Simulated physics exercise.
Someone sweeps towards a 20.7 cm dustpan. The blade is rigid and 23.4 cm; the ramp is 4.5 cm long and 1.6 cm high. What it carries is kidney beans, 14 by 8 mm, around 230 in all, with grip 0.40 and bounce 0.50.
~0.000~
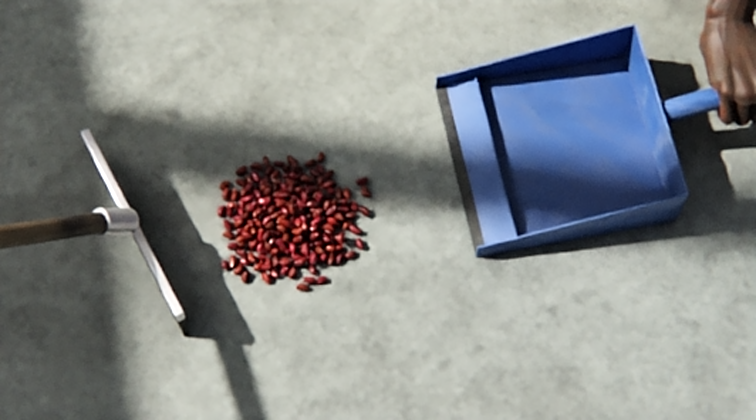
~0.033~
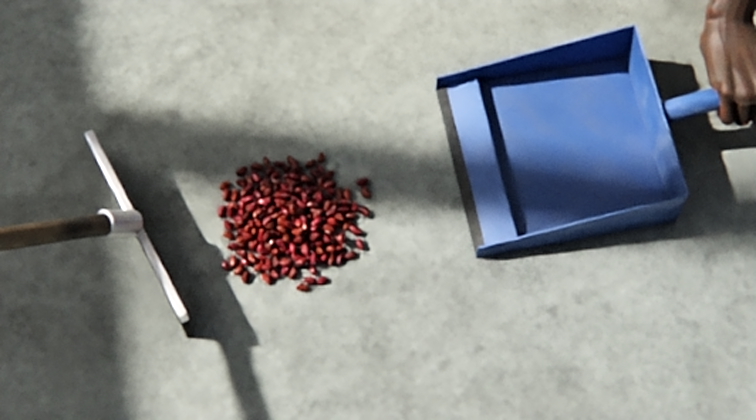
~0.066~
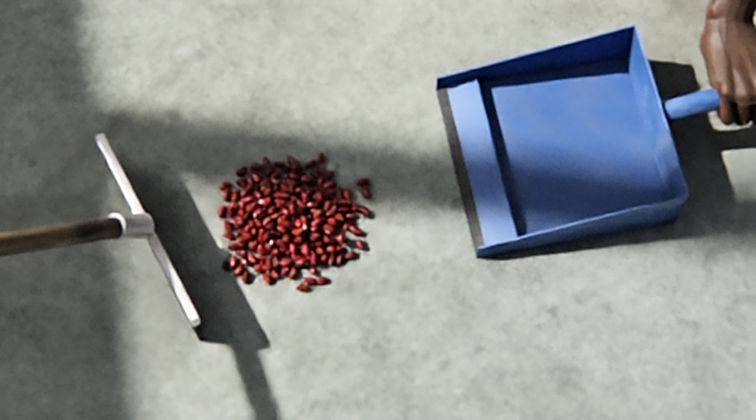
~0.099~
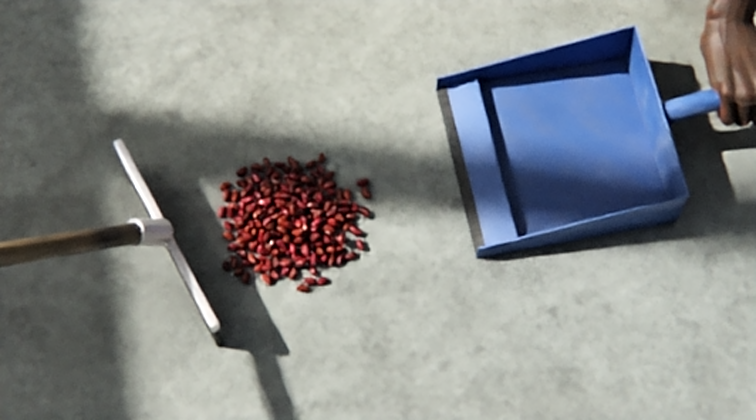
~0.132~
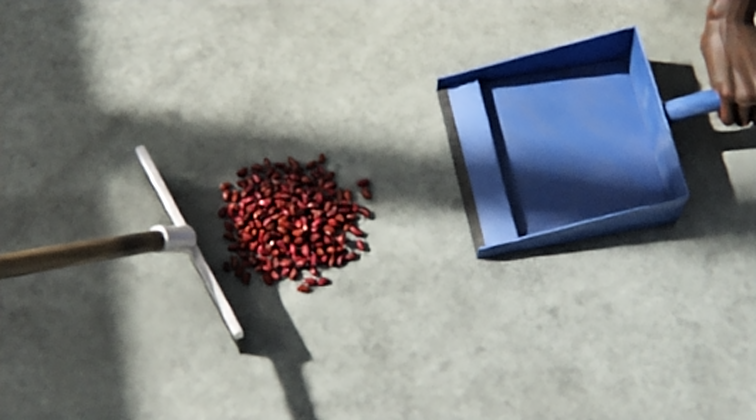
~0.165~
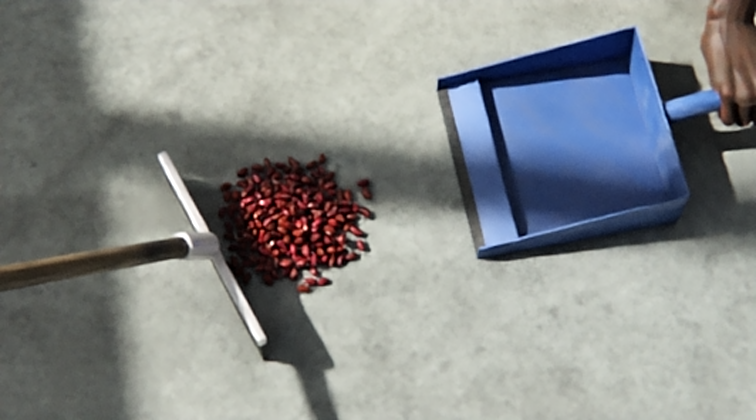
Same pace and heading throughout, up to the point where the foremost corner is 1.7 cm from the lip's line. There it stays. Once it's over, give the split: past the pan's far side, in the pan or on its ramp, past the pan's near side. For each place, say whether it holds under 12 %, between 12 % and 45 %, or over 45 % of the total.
Past the pan's far side: Under 12 %, in the pan or on its ramp: Under 12 %, past the pan's near side: Between 12 % and 45 %.
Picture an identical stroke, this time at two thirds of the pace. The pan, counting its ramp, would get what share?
I'd guess it lands at about 0 per cent.
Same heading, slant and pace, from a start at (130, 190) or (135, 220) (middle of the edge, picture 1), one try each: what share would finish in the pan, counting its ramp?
Close to 5 in a hundred, then close to 0 in a hundred.
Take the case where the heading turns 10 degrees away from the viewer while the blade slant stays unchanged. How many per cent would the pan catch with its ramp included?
Roughly 5 per cent.
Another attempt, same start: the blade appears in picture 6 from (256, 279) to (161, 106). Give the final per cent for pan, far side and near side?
Pan 30; far 15; near 5.
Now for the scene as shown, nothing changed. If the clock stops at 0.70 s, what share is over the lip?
By that time, around 0 percent.
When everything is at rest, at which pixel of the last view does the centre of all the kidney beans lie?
Roughly pixel (384, 197).
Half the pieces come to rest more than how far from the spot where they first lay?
It comes to some 10 cm.
Then, at 0.34 s, middle of the blade 16 cm from the lip; 0 % over the lip, far side 0 %, near side 5 %.
Then, at 0.46 s, middle of the blade 8 cm from the lip; 0 % over the lip, far side 0 %, near side 10 %.
Then, at 0.70 s, middle of the blade 5 cm from the lip; 0 % over the lip, far side 0 %, near side 15 %.
By 2.3 s all is still; far side 0 %, pan 0 %, near side 15 %, in front of the lip or behind the blade 85 %.
